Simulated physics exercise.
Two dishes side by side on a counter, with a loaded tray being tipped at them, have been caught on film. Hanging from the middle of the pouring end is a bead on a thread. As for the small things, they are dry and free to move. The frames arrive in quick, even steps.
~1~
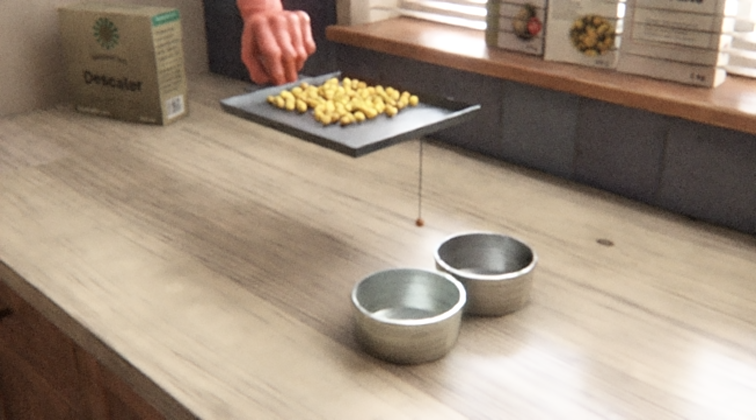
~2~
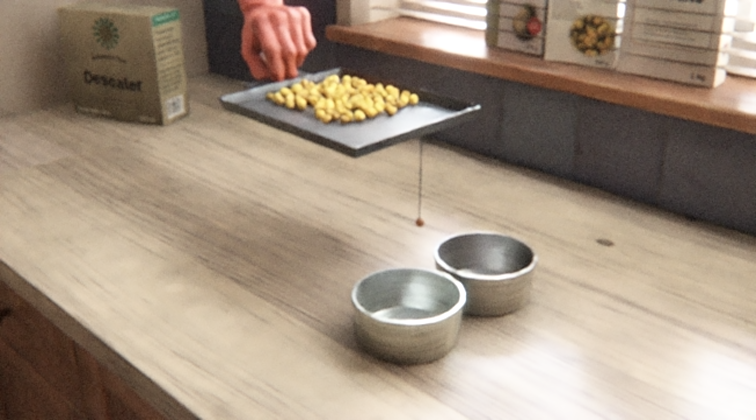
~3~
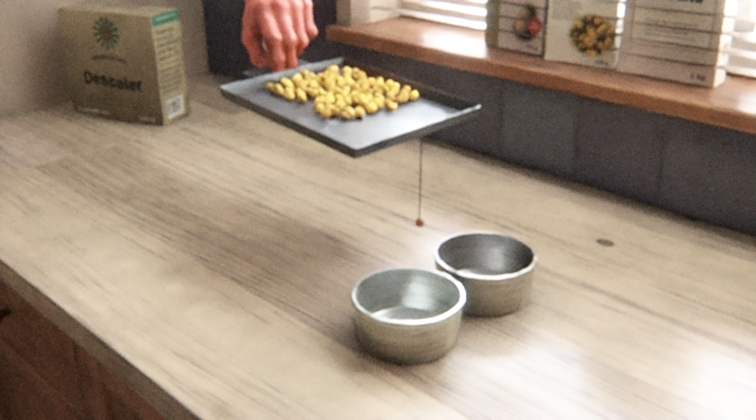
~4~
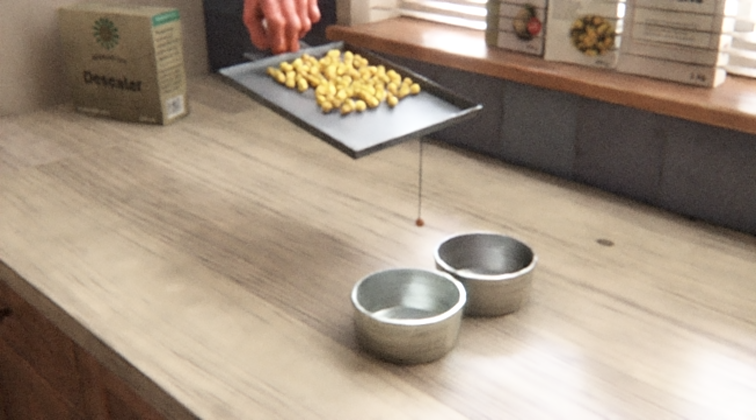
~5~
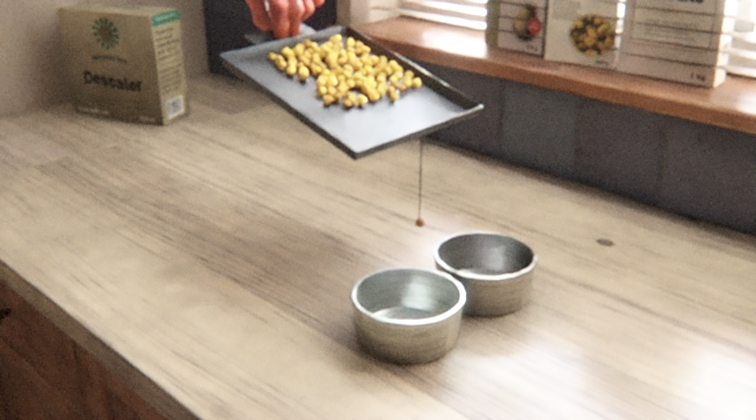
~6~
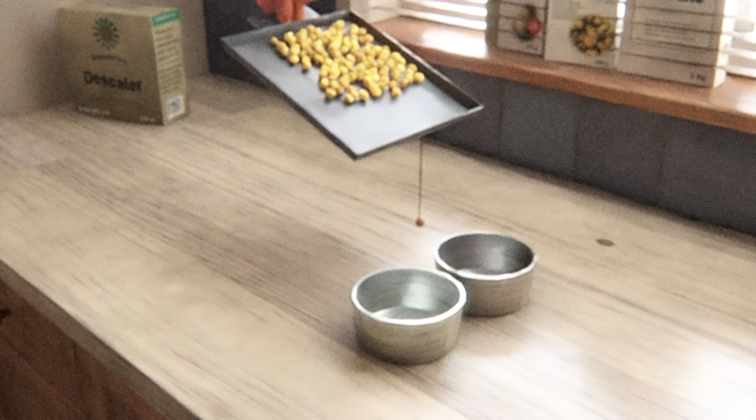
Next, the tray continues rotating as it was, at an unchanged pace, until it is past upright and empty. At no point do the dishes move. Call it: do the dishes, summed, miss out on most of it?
No, most of it lands in them.
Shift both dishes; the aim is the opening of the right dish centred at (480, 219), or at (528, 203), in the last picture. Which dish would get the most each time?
In the first try it's the one on the left, and in the second it's the one on the left.
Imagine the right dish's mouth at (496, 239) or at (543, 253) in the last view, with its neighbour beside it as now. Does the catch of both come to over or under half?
Result, first setup: A majority share; second setup: A minority share.
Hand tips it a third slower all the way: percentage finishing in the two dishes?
Around 60 in every hundred.
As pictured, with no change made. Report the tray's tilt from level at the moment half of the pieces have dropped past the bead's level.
Near 115 degrees.
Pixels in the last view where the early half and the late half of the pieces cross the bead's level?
The early half goes through (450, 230), the late half through (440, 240).
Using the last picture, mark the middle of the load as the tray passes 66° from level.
Roughly at (418, 125).
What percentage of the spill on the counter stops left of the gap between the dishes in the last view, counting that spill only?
Roughly 60 %.
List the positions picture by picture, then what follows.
Corners of the pouring end at (355, 145) and (475, 106), level; middle of the load at (345, 100), puffed corn balls; left dish at (449, 331); right dish at (525, 287); bead on its thread at (420, 222), in the first picture.
Corners of the pouring end at (355, 146) and (475, 106), level; middle of the load at (345, 98), in the second picture.
Corners of the pouring end at (355, 146) and (475, 106), tipped barely, level across its low end; middle of the load at (345, 91), in the third picture.
Corners of the pouring end at (356, 147) and (476, 106), tipped a little, level across its low end; middle of the load at (346, 81), in the fourth picture.
Corners of the pouring end at (357, 149) and (477, 105), tipped clearly, level across its low end; middle of the load at (348, 70), in the fifth picture.
Corners of the pouring end at (357, 150) and (478, 105), tipped clearly, level across its low end; middle of the load at (350, 61); left dish at (449, 331); right dish at (525, 287), in the sixth picture.
Soon, tray tipped steeply; most on the tray; a stray few in the right dish; about a quarter in the air.
A while on, tray tipped past a quarter turn; about two thirds on the tray; a small part in the left dish; a small part in the right dish; a small part outside both; a stray few in the air.
Towards the end, tray tipped past a quarter turn; about a quarter in the left dish; about half in the right dish; about a third outside both.
Finally, tray tipped past a quarter turn; about a quarter in the left dish; about half in the right dish; about a third outside both.
